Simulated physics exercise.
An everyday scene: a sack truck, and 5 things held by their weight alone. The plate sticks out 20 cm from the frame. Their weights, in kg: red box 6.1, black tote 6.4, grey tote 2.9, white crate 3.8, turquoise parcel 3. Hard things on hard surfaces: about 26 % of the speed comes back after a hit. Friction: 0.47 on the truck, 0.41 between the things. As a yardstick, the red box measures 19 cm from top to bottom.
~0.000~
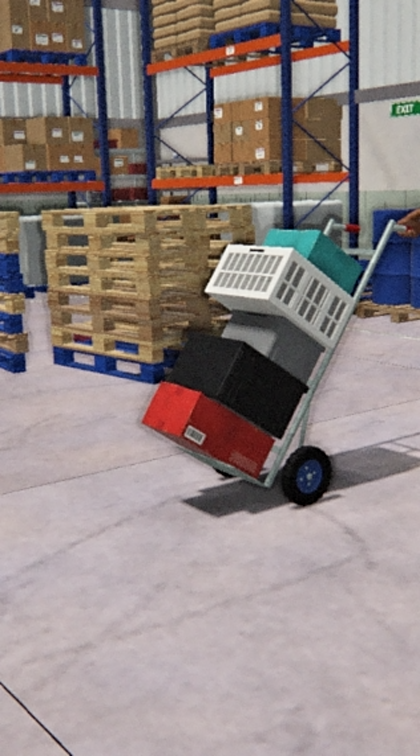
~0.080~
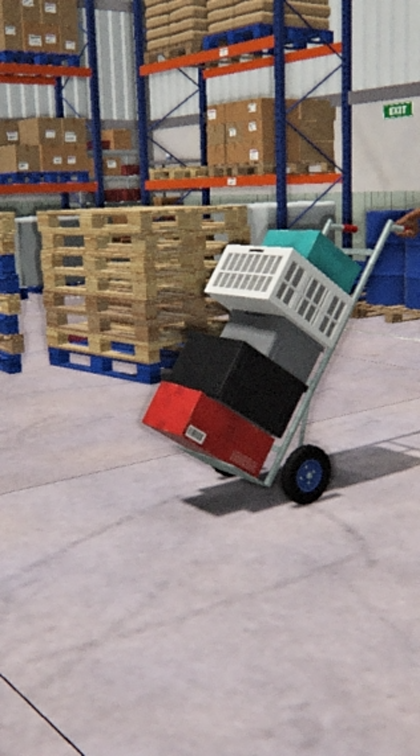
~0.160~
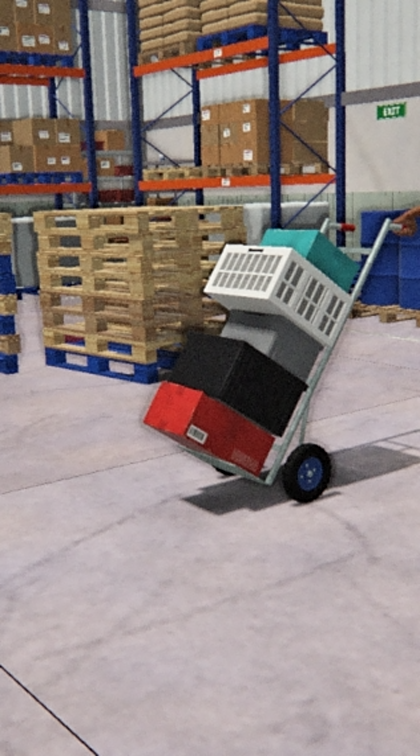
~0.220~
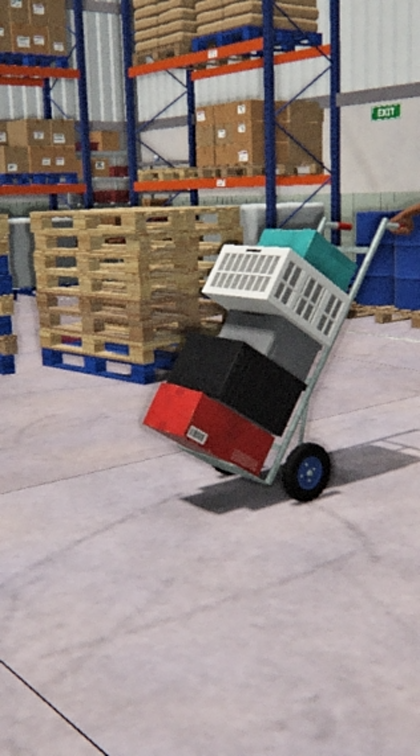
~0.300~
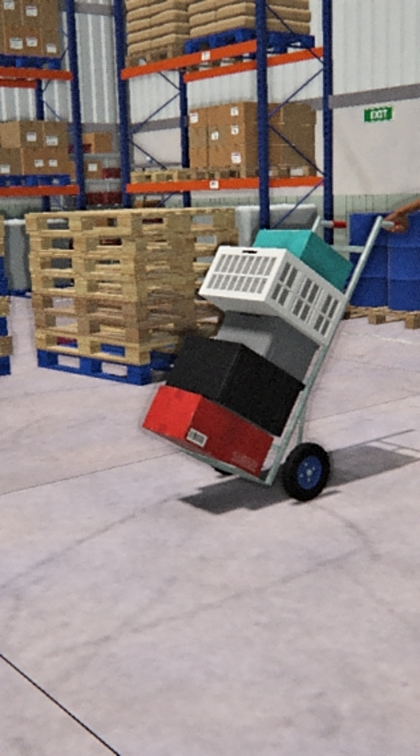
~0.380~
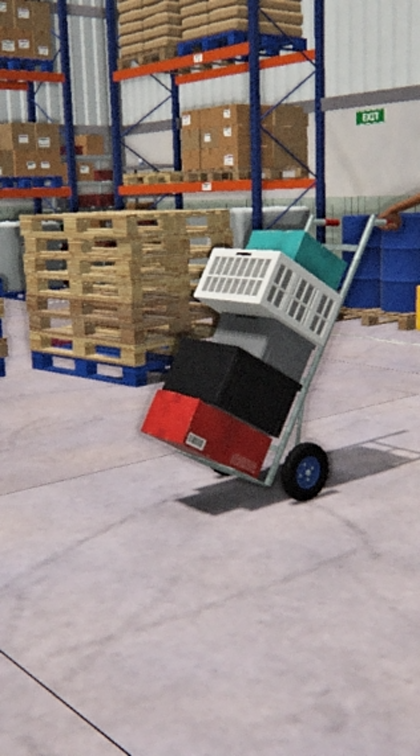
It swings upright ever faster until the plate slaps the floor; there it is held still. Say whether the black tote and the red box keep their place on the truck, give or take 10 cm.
The black tote stays put and the red box stays put.
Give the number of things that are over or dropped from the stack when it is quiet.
That comes to 3.
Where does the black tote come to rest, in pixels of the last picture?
Around (197, 430).
Around 1.18 s, truck upright; black tote shifted 3 cm near (198, 430); turquoise parcel tipped 7° against what carries it; white crate tipped 7° against what carries it.
Around 1.78 s, truck upright; white crate and turquoise parcel now dropped from the stack; black tote shifted 3 cm near (198, 430); grey tote tipped 57° against what carries it.
Around 1.98 s, truck upright; black tote shifted 3 cm near (198, 430); grey tote on its side.
Finally (2.8 s), dropped from the stack, white crate and turquoise parcel; on their side or leaning hard on the truck, grey tote; the other 2 still in place (within 10 cm). Final places as that camera would see them, black tote near (198, 430), red box near (200, 481).
